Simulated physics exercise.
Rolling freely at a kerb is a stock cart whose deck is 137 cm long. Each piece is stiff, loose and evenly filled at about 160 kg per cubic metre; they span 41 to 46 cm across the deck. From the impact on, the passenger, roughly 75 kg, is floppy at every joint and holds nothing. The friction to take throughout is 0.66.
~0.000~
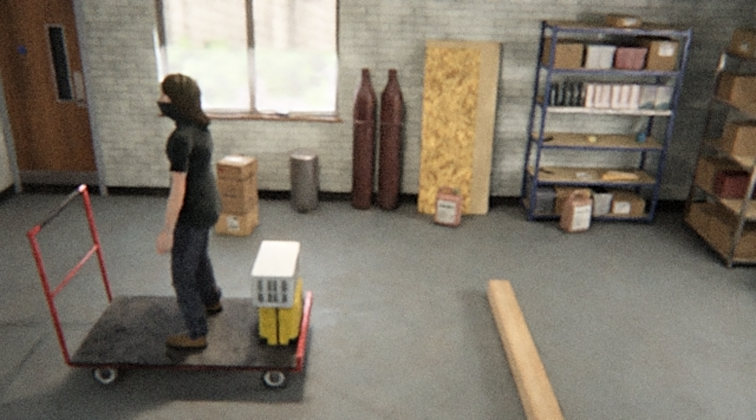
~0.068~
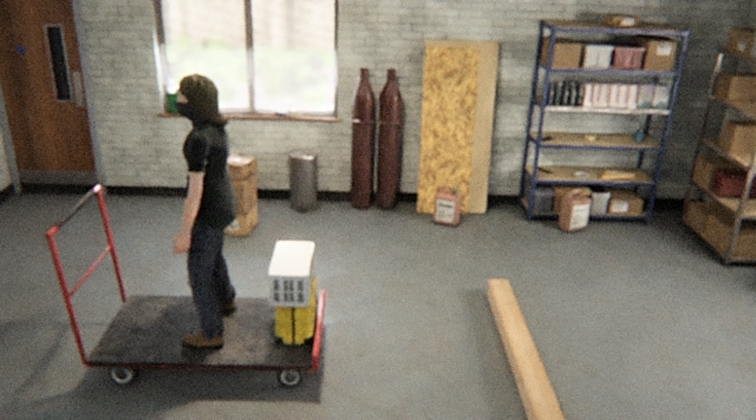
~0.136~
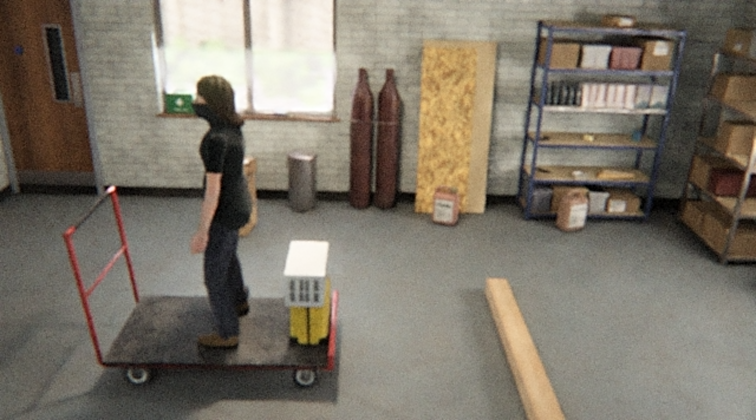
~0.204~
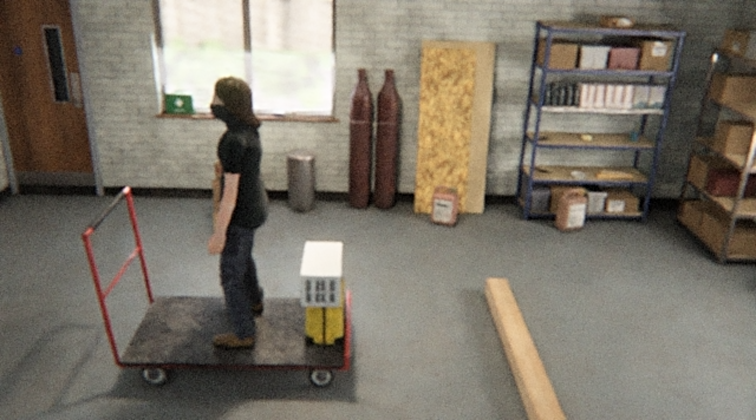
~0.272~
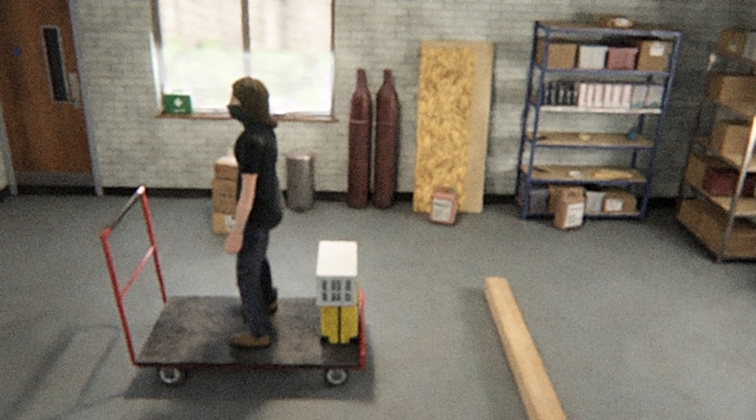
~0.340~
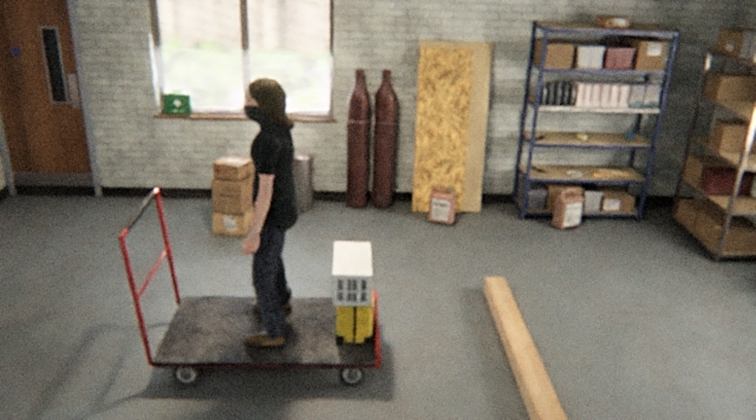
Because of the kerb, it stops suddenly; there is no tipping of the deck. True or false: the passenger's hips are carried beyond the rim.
True.
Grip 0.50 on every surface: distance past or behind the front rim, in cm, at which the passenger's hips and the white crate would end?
With that change the hips settle 10 past, while white settles 150 past.
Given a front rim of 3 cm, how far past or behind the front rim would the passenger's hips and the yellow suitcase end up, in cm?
Result: Hips 60 cm past rim; yellow 20 cm past rim.
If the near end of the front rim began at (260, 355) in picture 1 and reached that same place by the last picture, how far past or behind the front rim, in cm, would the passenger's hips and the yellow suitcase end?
In that case the hips would end 40 cm past the front rim, and the yellow item 20 cm behind it.
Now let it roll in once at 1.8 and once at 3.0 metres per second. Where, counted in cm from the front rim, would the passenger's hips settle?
Both times past the rim - some 20 cm, then some 80 cm.
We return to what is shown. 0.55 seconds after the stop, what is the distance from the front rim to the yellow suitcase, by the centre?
About 15 cm behind the rim.
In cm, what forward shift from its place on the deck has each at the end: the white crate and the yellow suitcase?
I'd put the white one at around 140 cm and the yellow one at around 5 cm.
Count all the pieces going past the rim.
The number of them is 1.
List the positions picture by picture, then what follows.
The first frame shows hips (197, 204), yellow suitcase (281, 309), rim corner (299, 367); 146 cm short of the stop.
The second frame shows hips (213, 204), yellow suitcase (296, 309), rim corner (315, 366); 137 cm short of the stop.
The third frame shows hips (228, 204), yellow suitcase (310, 309), rim corner (331, 365); 127 cm short of the stop.
The fourth frame shows hips (245, 205), yellow suitcase (325, 309), rim corner (347, 365); 118 cm short of the stop.
The fifth frame shows hips (261, 205), yellow suitcase (340, 308), rim corner (363, 364); 109 cm short of the stop.
The sixth frame shows hips (276, 205), yellow suitcase (354, 308), rim corner (378, 364); 100 cm short of the stop. Speed about 1.4 m/s.
After 1.07 s the deck stops.
After 1.62 s the passenger's hips are 4 cm behind the rim, near (526, 273) in the last picture's view.
After 2.07 s the passenger's hips are 20 cm past the rim, near (559, 286) in the last picture's view.
At rest, 4.3 s, past the rim, white crate and the passenger's hips; behind it, yellow suitcase.
